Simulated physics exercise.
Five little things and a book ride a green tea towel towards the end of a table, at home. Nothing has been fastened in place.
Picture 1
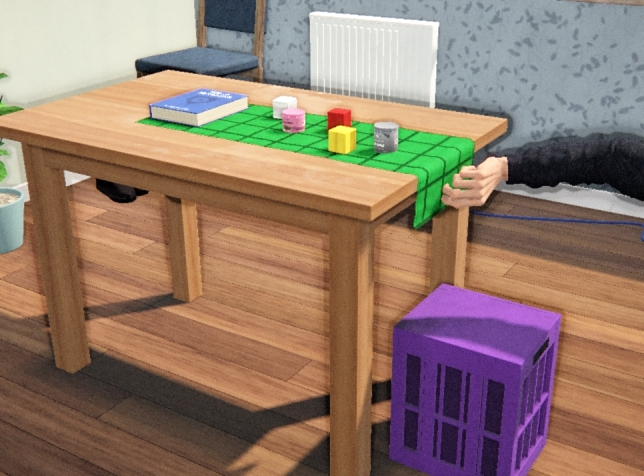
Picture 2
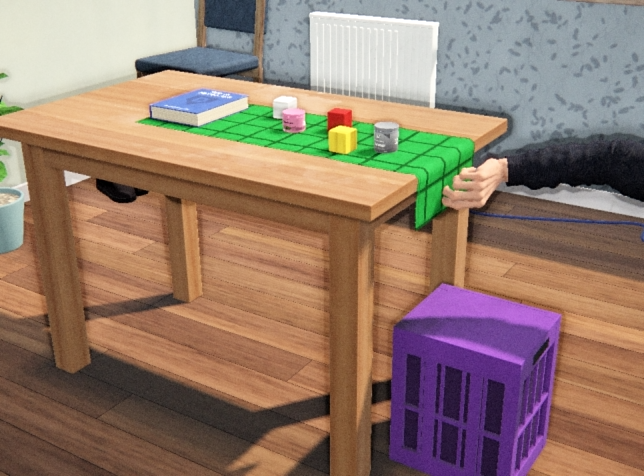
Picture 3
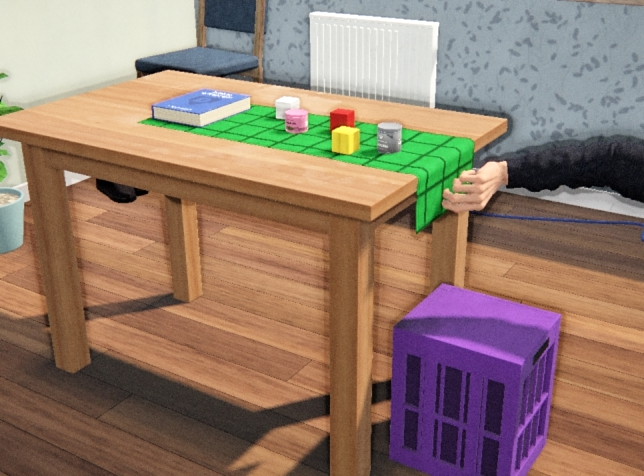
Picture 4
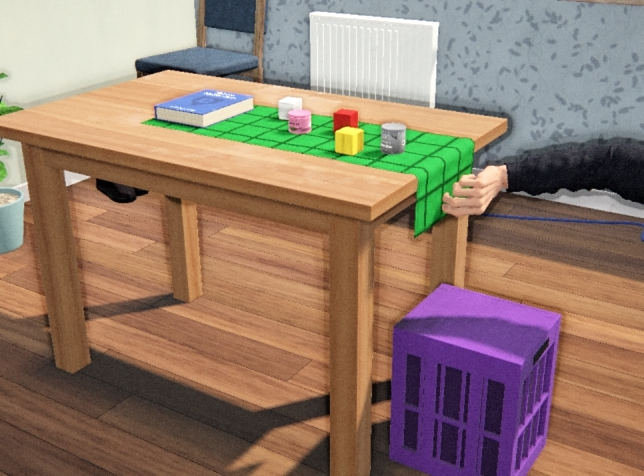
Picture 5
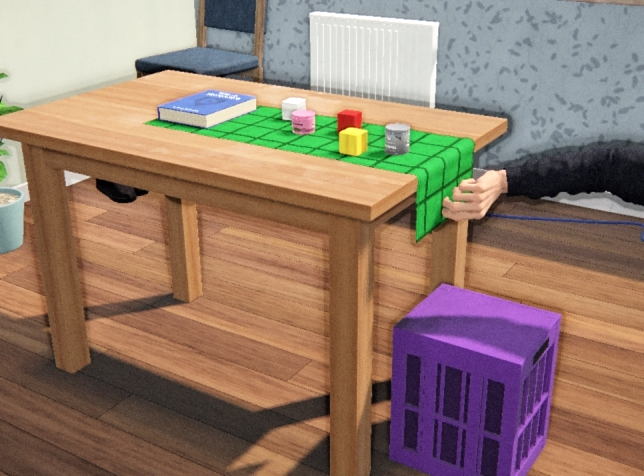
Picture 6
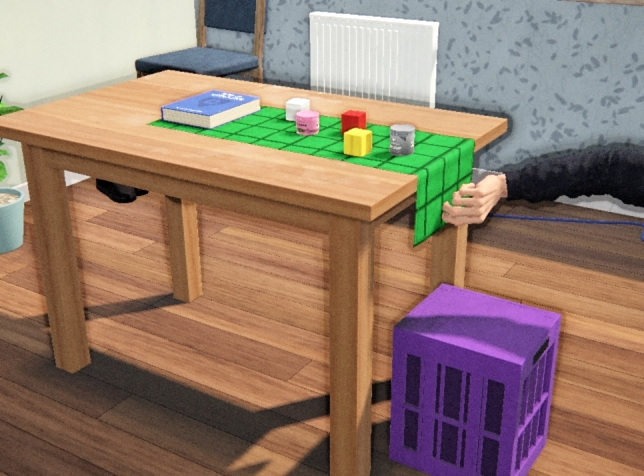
A hand slowly pulls the green cloth and its items slightly right along the wooden table.
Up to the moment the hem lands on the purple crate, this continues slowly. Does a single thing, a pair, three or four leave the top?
It ends with two things gone from the top.
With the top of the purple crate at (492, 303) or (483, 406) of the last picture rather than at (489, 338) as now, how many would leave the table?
In that case 1 and 4.
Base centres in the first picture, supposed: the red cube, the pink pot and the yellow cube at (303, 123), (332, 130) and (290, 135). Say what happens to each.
The red cube is still on top, the pink pot is still on top and the yellow cube is still on top.
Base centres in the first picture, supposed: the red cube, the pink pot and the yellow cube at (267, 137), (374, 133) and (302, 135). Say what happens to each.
The red cube survives, the pink pot is carried off, the yellow cube holds on.
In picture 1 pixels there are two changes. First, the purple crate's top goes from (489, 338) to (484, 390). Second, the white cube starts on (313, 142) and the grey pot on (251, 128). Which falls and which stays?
White cube is gone, grey pot stays.
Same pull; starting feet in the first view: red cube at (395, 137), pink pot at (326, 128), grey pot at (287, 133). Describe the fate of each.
For the red cube it's falling, for the pink pot it's staying, for the grey pot it's staying.
A little later, hem near (444, 270); grey pot gone.
Next, hem on the crate; grey pot and yellow cube gone.
When it is over, hem on the crate; grey pot and yellow cube gone. It carries off two.
